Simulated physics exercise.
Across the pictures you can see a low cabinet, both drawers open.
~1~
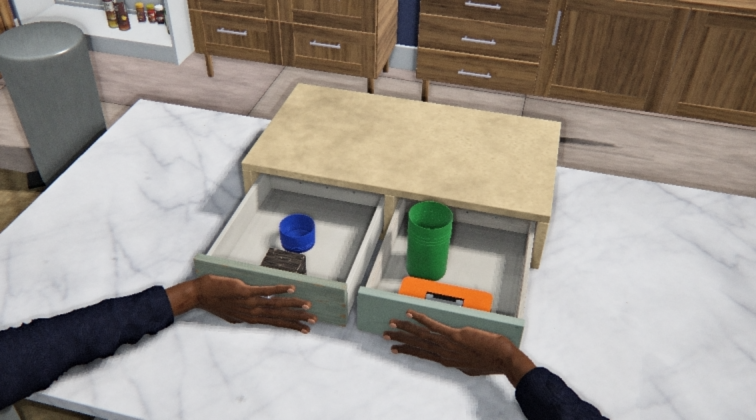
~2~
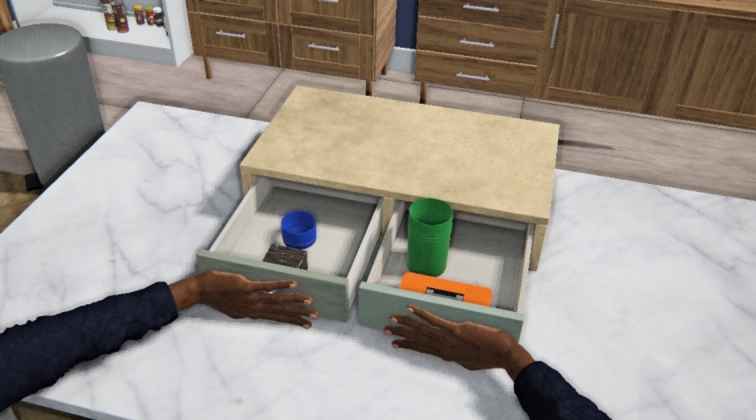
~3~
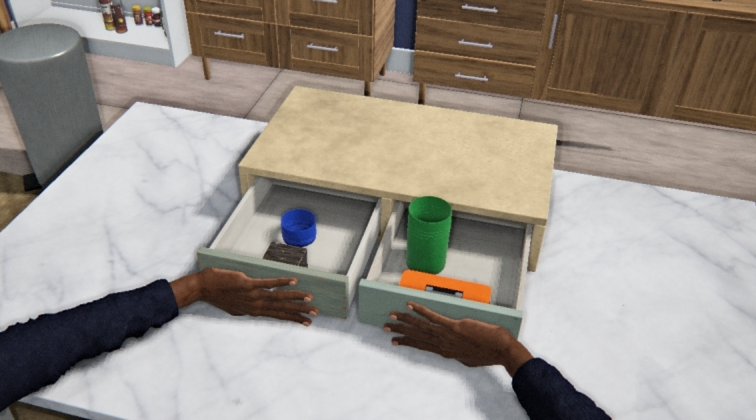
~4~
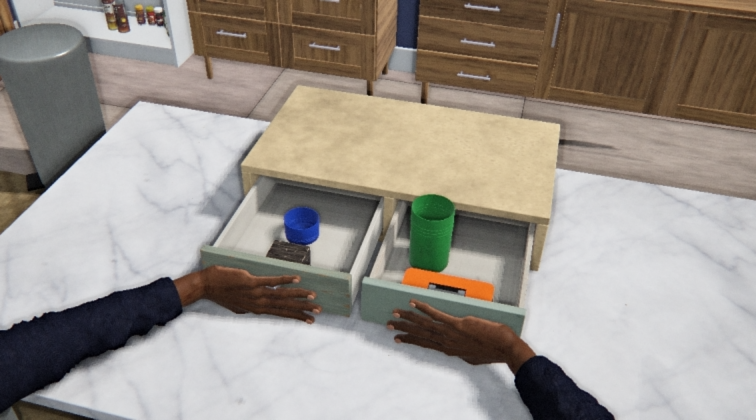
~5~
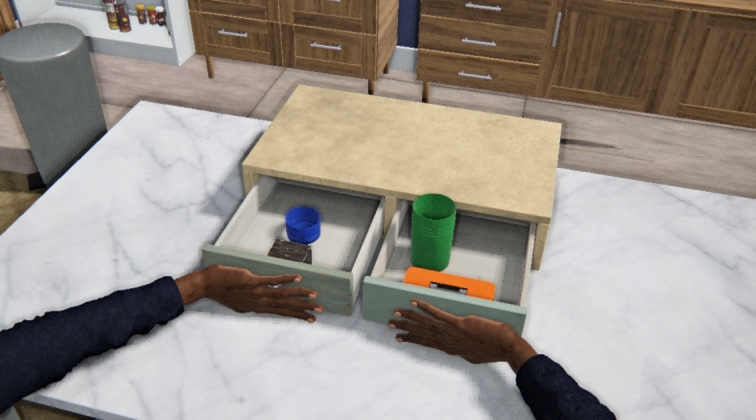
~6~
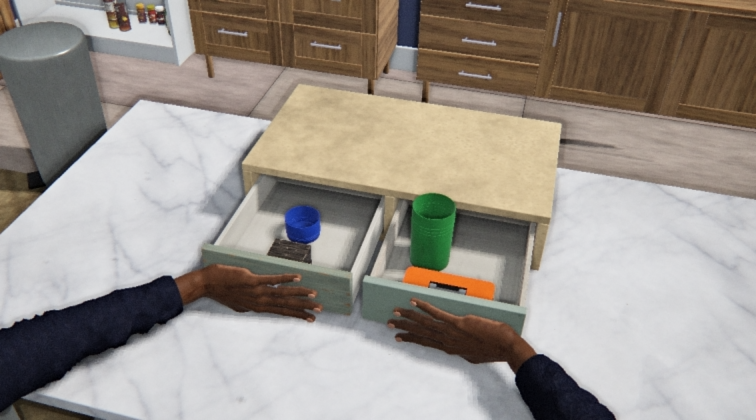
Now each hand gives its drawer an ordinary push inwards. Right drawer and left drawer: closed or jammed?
Right drawer: Jammed. Left drawer: Closed.
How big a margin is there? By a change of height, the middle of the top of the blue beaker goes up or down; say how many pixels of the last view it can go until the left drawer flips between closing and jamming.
The tipping point sits around 16 pixels higher.
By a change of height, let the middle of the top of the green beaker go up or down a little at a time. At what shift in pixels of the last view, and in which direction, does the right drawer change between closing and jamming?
Shift: Approx. 20 px, direction down.
Then, 0.34 s on from there, right drawer starting in; left drawer starting in.
Then, 0.64 s on from there, right drawer stopped, still ajar; left drawer about half in.
In the end, the right drawer jams; the left drawer closes.
